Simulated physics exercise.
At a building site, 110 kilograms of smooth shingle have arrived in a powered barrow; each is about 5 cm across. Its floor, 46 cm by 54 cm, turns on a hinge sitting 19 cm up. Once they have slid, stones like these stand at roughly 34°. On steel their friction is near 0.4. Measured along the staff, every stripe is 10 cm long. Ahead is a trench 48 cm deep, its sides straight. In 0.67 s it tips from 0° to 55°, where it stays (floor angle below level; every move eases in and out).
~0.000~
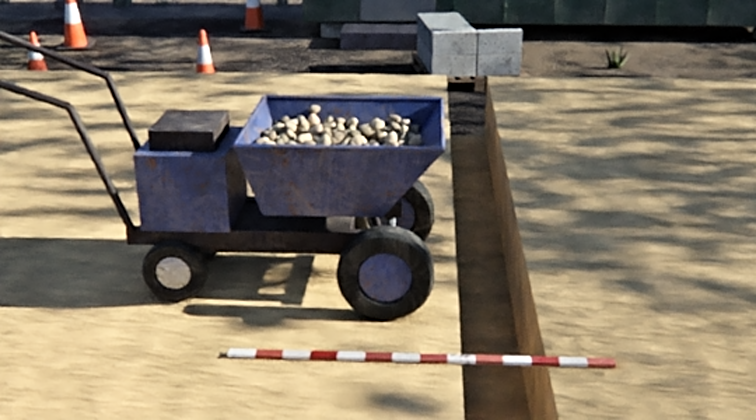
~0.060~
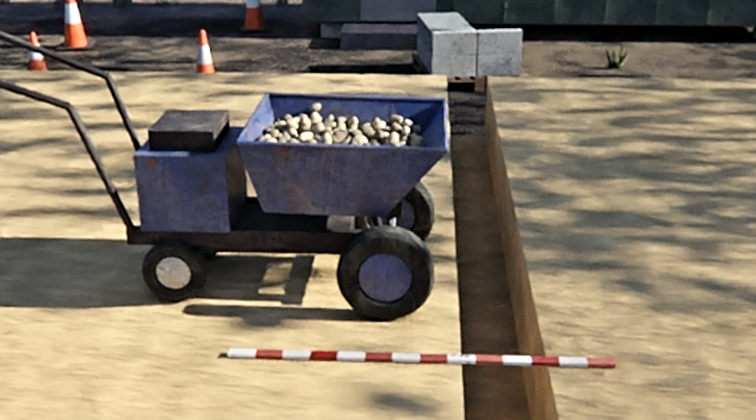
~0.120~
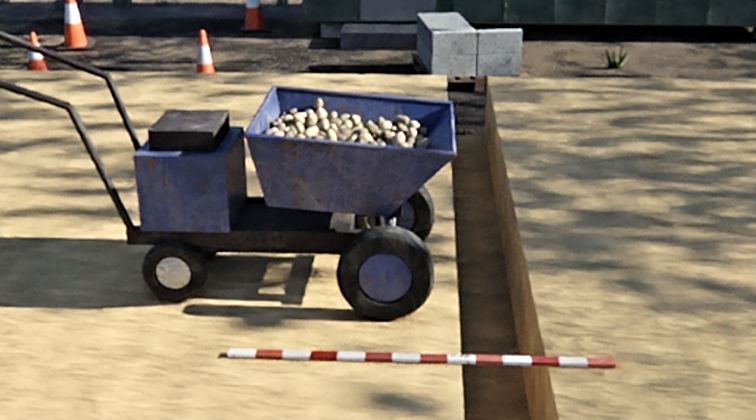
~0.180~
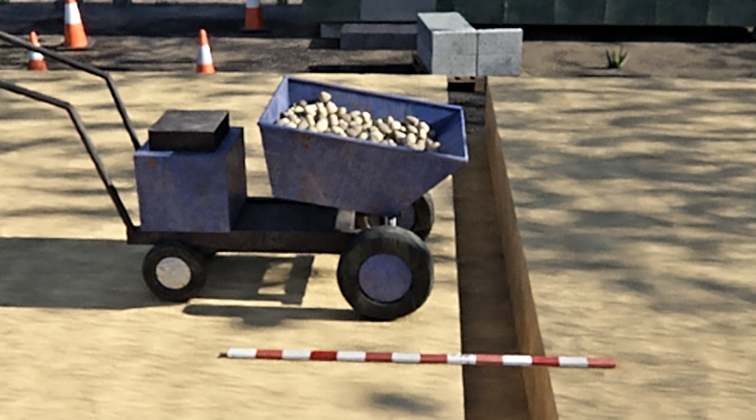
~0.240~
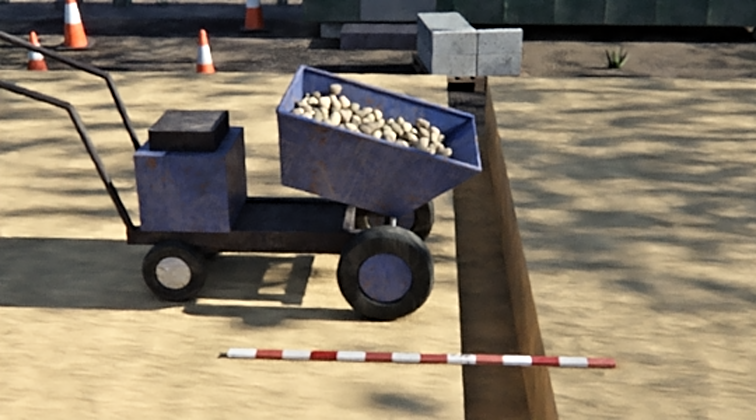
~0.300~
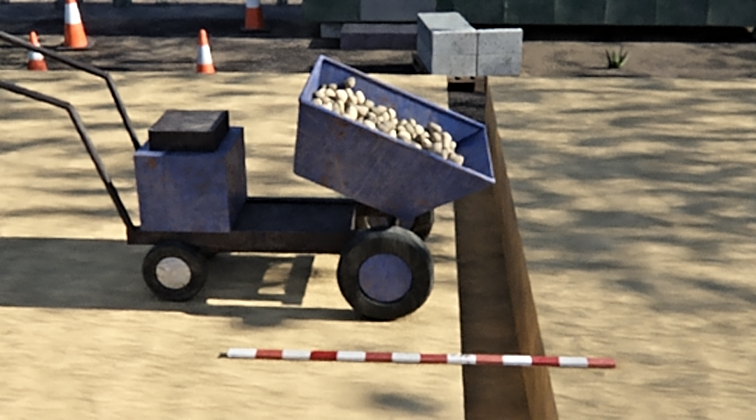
A blue tray full of pale stones tilts down to the right on a parked cart.
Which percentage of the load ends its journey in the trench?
Roughly 15 per cent.
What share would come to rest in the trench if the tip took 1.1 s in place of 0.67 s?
Near 15 per cent.
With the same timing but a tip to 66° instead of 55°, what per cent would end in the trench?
With that change, near 20 per cent.
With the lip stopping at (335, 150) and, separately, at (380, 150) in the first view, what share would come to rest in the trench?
First some 55, then 45 per cent.
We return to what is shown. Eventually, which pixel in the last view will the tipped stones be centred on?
About (576, 283).
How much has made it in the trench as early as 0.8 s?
About 0 per cent by then.
After 0.5 s the floor is at 46°; 100 % in the tray; the foremost stones are at (492, 198).
After 0.8 s the floor is at 55°; 96 % in the tray, 1 % in the trench, 3 % past the trench; the foremost stones are at (557, 217).
After 1.1 s the floor is at 55°; 60 % in the tray, 1 % in the trench, 39 % past the trench; the foremost stones are at (665, 281).
After 3.1 s the floor is at 55°; 34 % in the tray, 15 % in the trench, 51 % past the trench; the foremost stones are past the picture's edge.
